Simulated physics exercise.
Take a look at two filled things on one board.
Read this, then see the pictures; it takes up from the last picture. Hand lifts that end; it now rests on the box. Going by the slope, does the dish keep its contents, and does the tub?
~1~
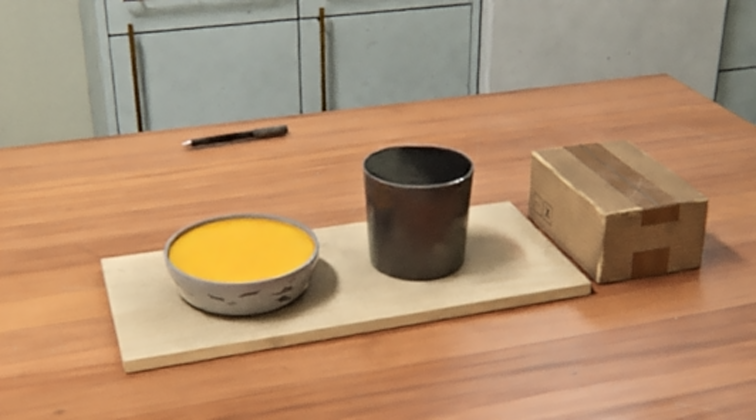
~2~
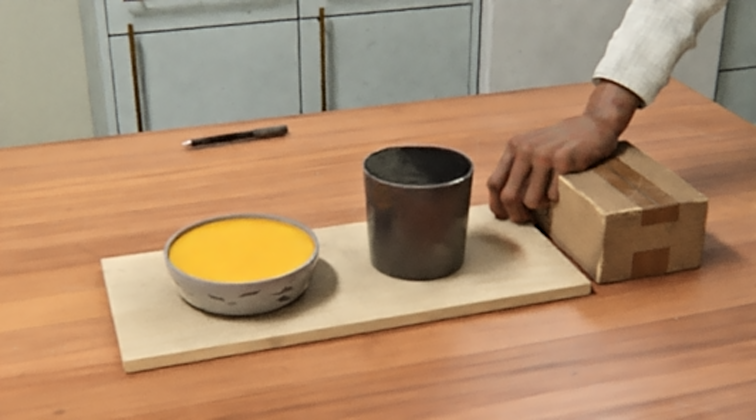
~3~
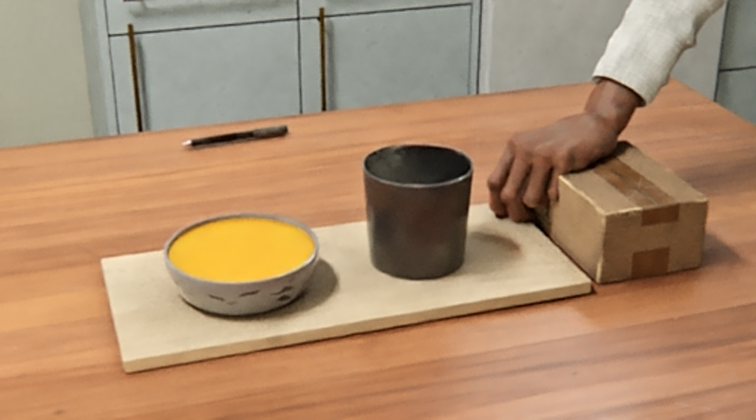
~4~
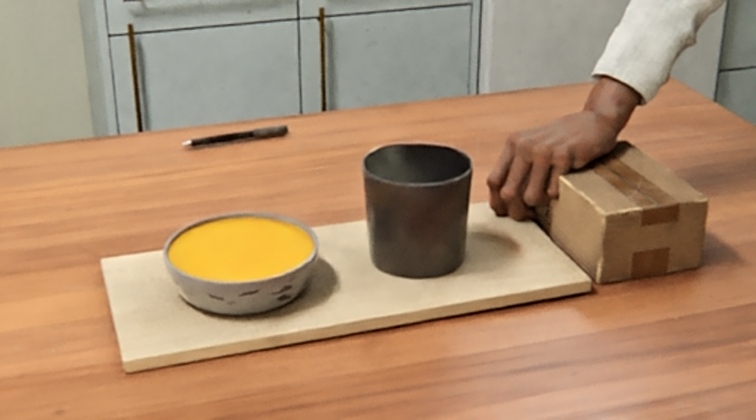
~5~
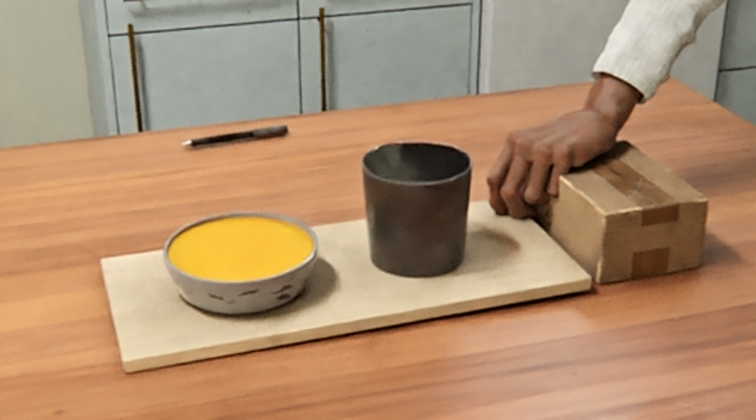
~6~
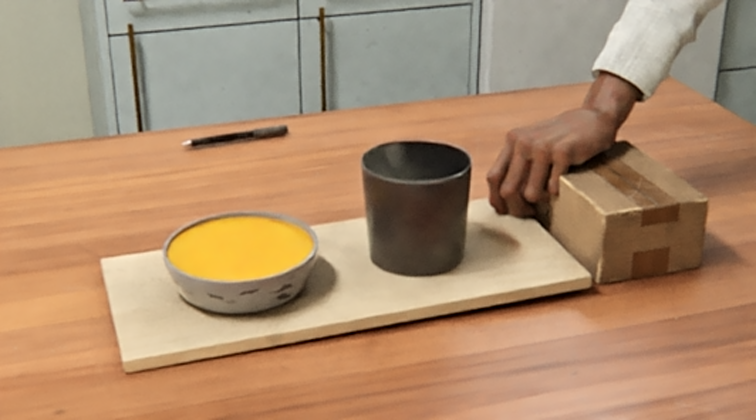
One by one: On the left the dish: Tips some out, on the right the tub: Tips some out.
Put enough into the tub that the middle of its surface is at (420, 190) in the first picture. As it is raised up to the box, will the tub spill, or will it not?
Result then: Contents retained.
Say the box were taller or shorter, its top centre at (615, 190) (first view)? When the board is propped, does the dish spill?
Outcome: It sloshes out.
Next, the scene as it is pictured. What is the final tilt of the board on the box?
It comes to rest at an angle near 11°.
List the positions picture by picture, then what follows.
The board lies flat; dish (242, 263) nearly full; tub (418, 211) full to the brim; box (655, 242), in the first picture.
A hand takes the end of the board; dish nearly full, surface at (242, 251); tub full to the brim, surface at (418, 165), in the second picture.
The end has come up a little; dish (242, 262) nearly full; tub (418, 210) full to the brim, in the third picture.
Slope near 0°; dish nearly full, surface at (242, 250); tub full to the brim, surface at (417, 164); box (655, 242), in the fourth picture.
The board slopes by about 1°; dish (242, 261) nearly full; tub (417, 208) full to the brim, in the fifth picture.
The end is rising; dish nearly full, surface at (242, 249); tub full to the brim, surface at (417, 161); box (655, 242), in the sixth picture.
Soon after, the board slopes by about 6°; dish, some has gone over its rim; tub, some has gone over its rim.
Later, the board slopes by about 13°; dish, some has gone over its rim; tub, some has gone over its rim.
In the end, the board slopes by about 11°, resting on the box; dish, some has gone over its rim; tub, some has gone over its rim.
